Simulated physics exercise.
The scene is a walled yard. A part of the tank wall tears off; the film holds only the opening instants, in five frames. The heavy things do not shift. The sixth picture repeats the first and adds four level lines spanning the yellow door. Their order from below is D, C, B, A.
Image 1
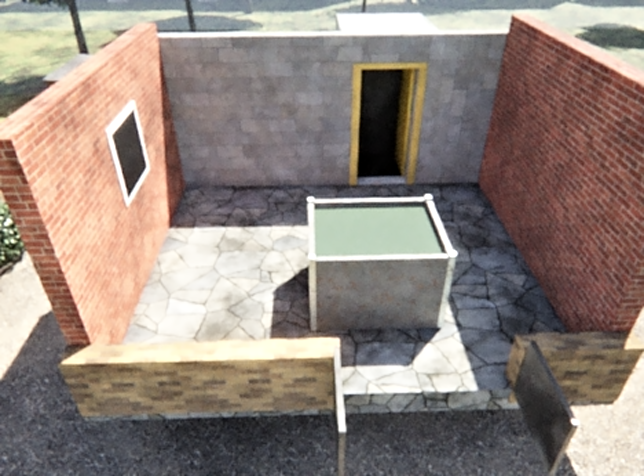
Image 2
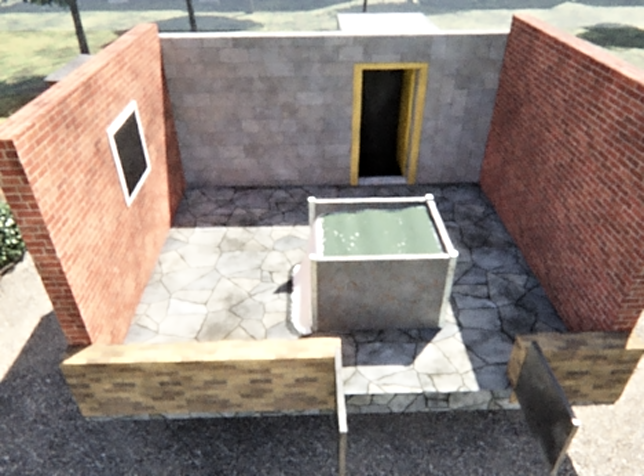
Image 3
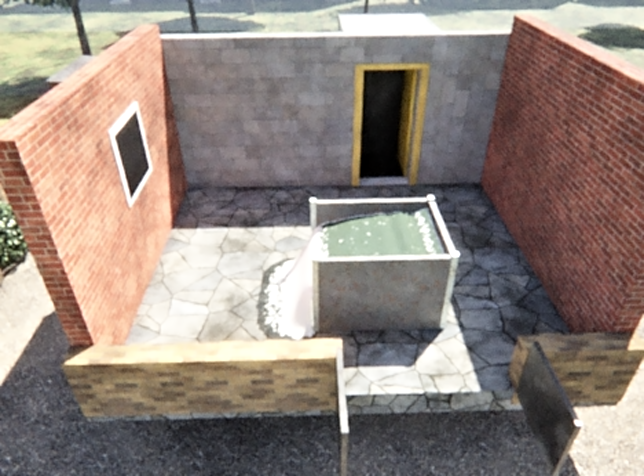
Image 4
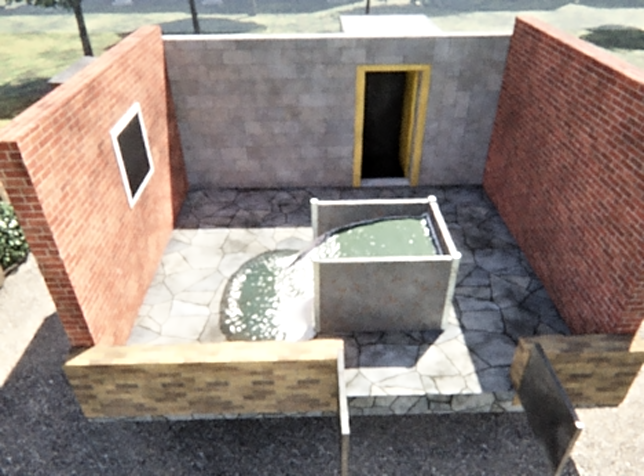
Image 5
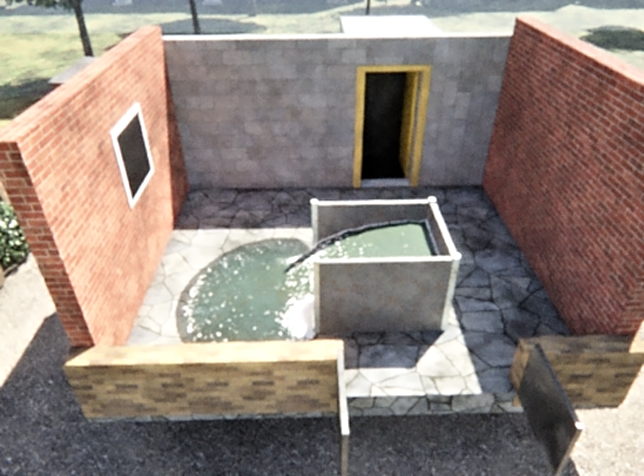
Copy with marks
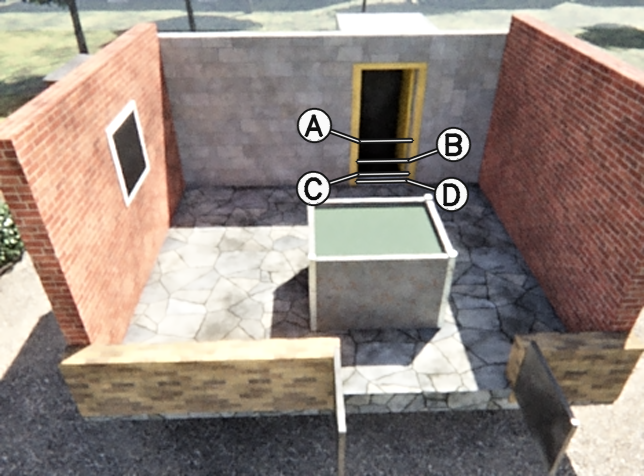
To begin with, a tank of still green water stands in a walled yard with a yellow doorway. Water then pours from the tank's left side onto the stone paving, foaming white at its base. The level inside drops as a rounded, speckled pool spreads leftward across the ground.
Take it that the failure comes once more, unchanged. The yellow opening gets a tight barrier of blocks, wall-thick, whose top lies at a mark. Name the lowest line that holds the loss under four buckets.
Choose D.
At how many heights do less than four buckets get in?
All four.
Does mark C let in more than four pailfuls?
No, that is safe.
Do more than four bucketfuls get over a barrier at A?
No, that is safe.
On the marked copy, A at (385, 140); B at (383, 161); C at (382, 174); D at (382, 181); from the bottom up D, C, B, A.
If A is chosen, nothing gets over.
If B is chosen, nothing gets over.
If C is chosen, nothing gets over.
If D is chosen, a splash gets over, under a bucket.
